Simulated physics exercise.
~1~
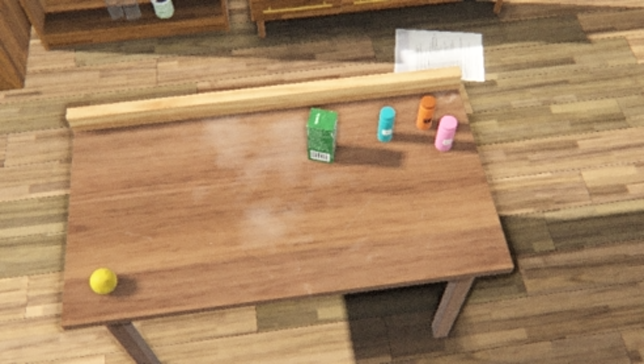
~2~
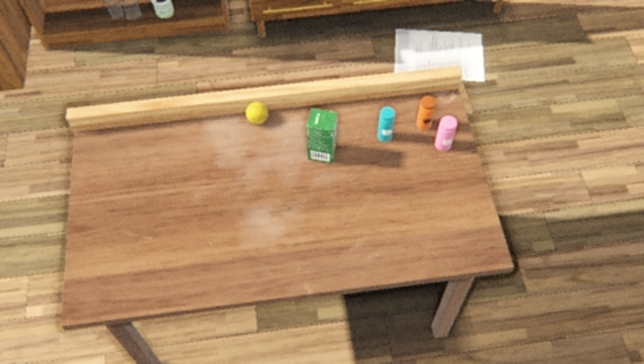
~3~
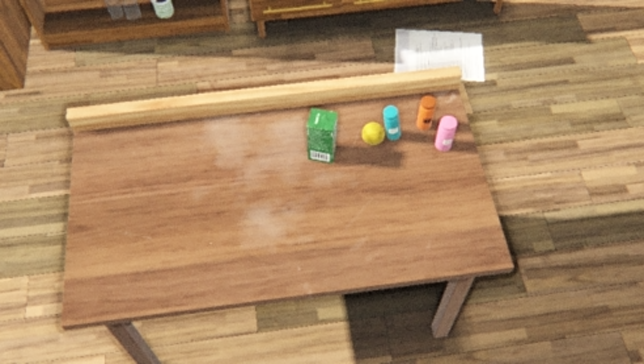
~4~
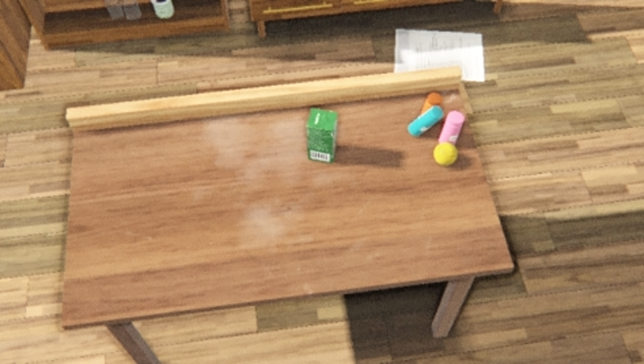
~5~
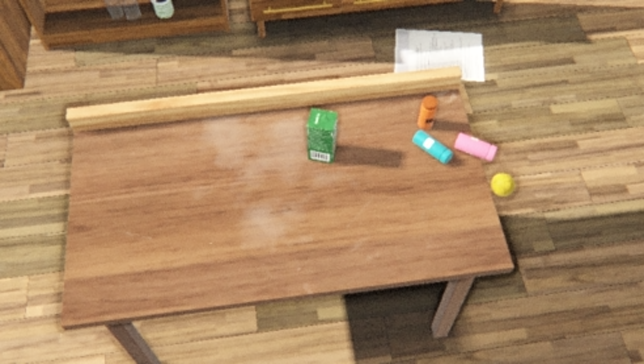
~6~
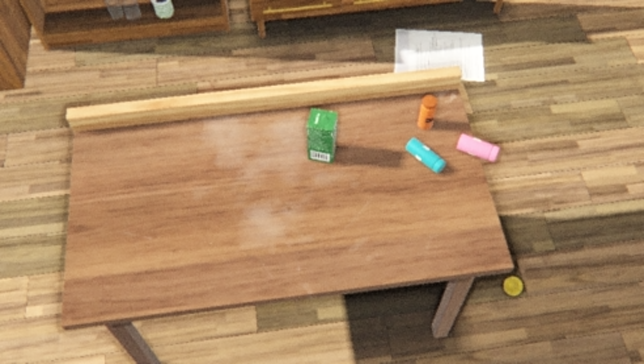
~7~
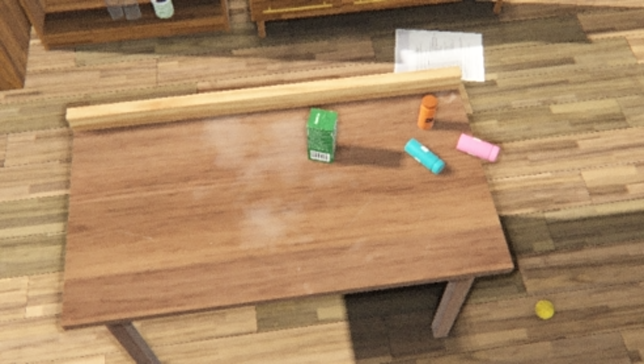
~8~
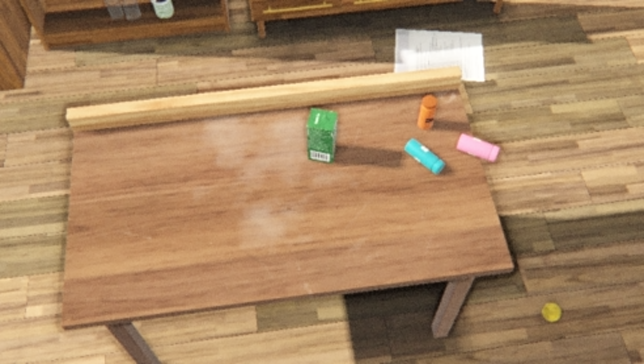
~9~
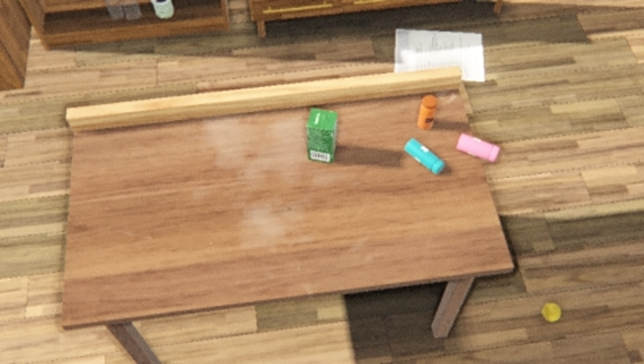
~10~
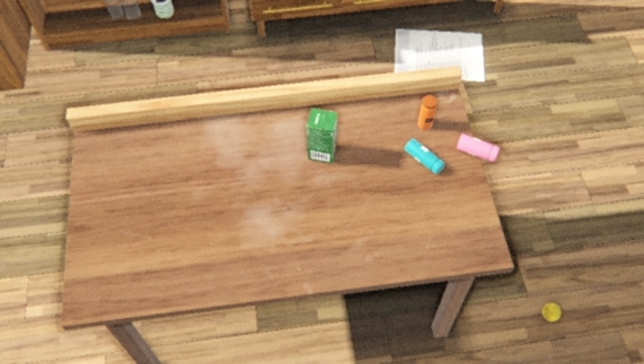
On a wooden table with a rail along its far edge, a yellow ball rolled up to the rail, passed the green carton, knocked over the turquoise and pink shakers, and dropped off the right side to the floor, while the orange shaker stayed standing.
